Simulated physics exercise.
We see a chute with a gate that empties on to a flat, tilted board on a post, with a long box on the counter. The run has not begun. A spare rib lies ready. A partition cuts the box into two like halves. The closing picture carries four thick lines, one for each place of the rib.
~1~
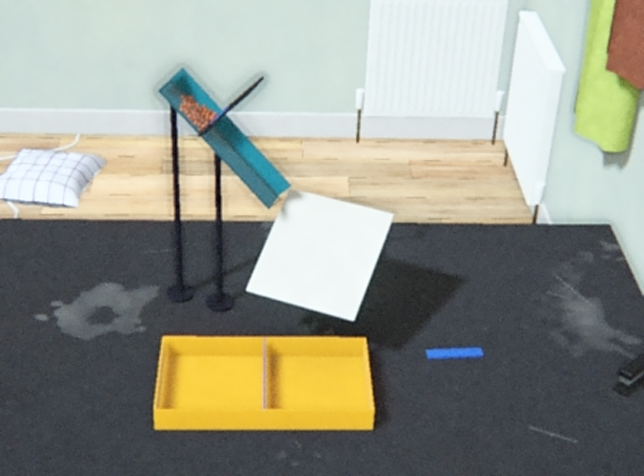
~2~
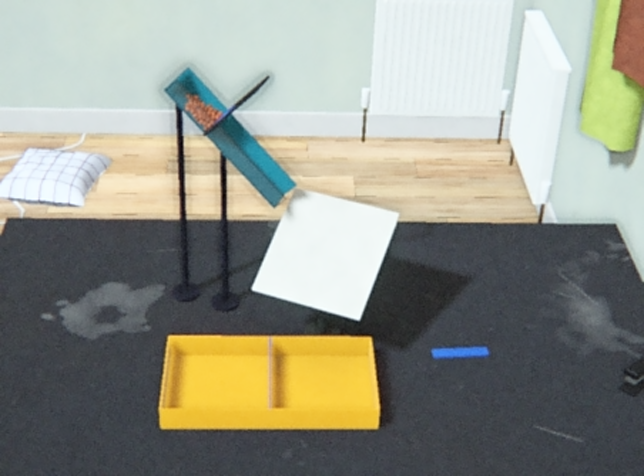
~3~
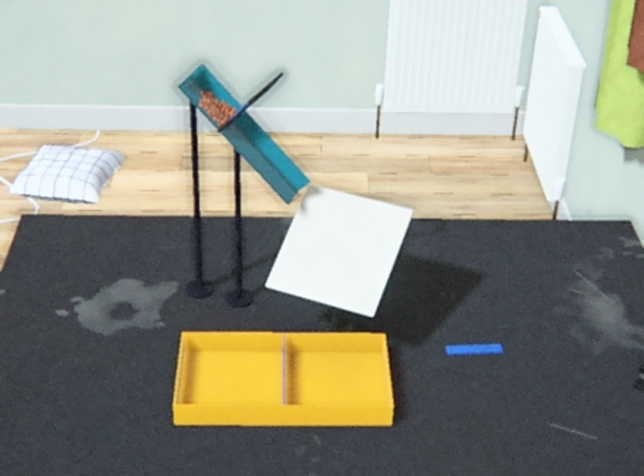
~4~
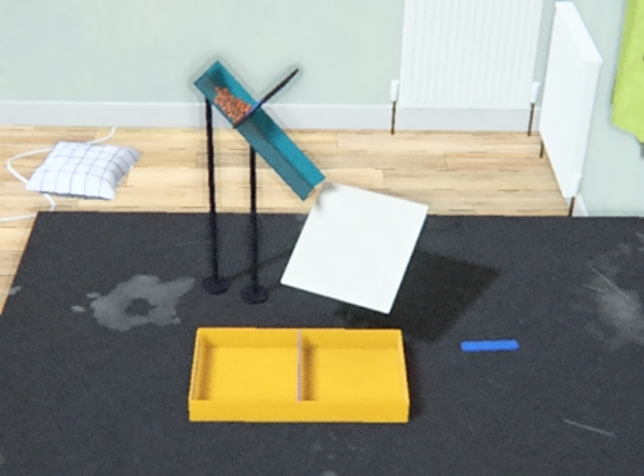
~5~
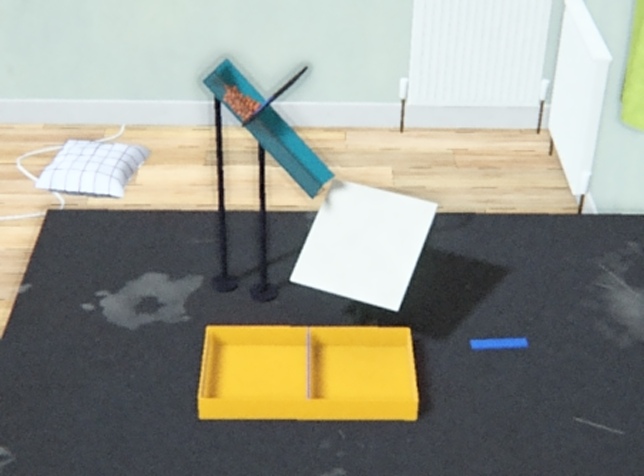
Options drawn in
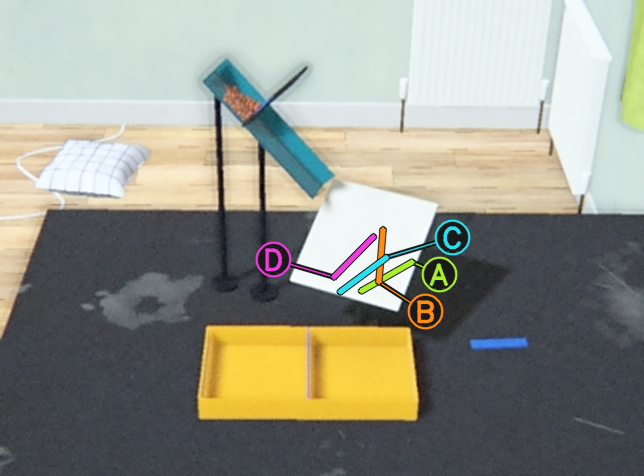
The camera drifted slightly to the left, while nothing in the scene moved: reddish pellets sat in a tilted teal chute above a slanted white board, with a divided yellow box in front.
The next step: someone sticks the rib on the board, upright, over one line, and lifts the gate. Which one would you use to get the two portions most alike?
C beats the others.
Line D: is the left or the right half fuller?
The left half.
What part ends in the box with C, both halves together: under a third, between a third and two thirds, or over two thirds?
It is over two thirds.
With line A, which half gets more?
More lands on the right.
On the marked copy, line A from (412, 262) to (361, 290); line B from (383, 229) to (378, 281); line C from (386, 257) to (340, 291); line D from (373, 236) to (333, 277).
For line A, of what is caught, about a tenth in the left half, almost all in the right.
For line B, of what is caught, about a tenth in the left half, almost all in the right.
For line C, of what is caught, roughly half in the left half, roughly half in the right.
For line D, of what is caught, the larger part in the left half, about a tenth in the right.
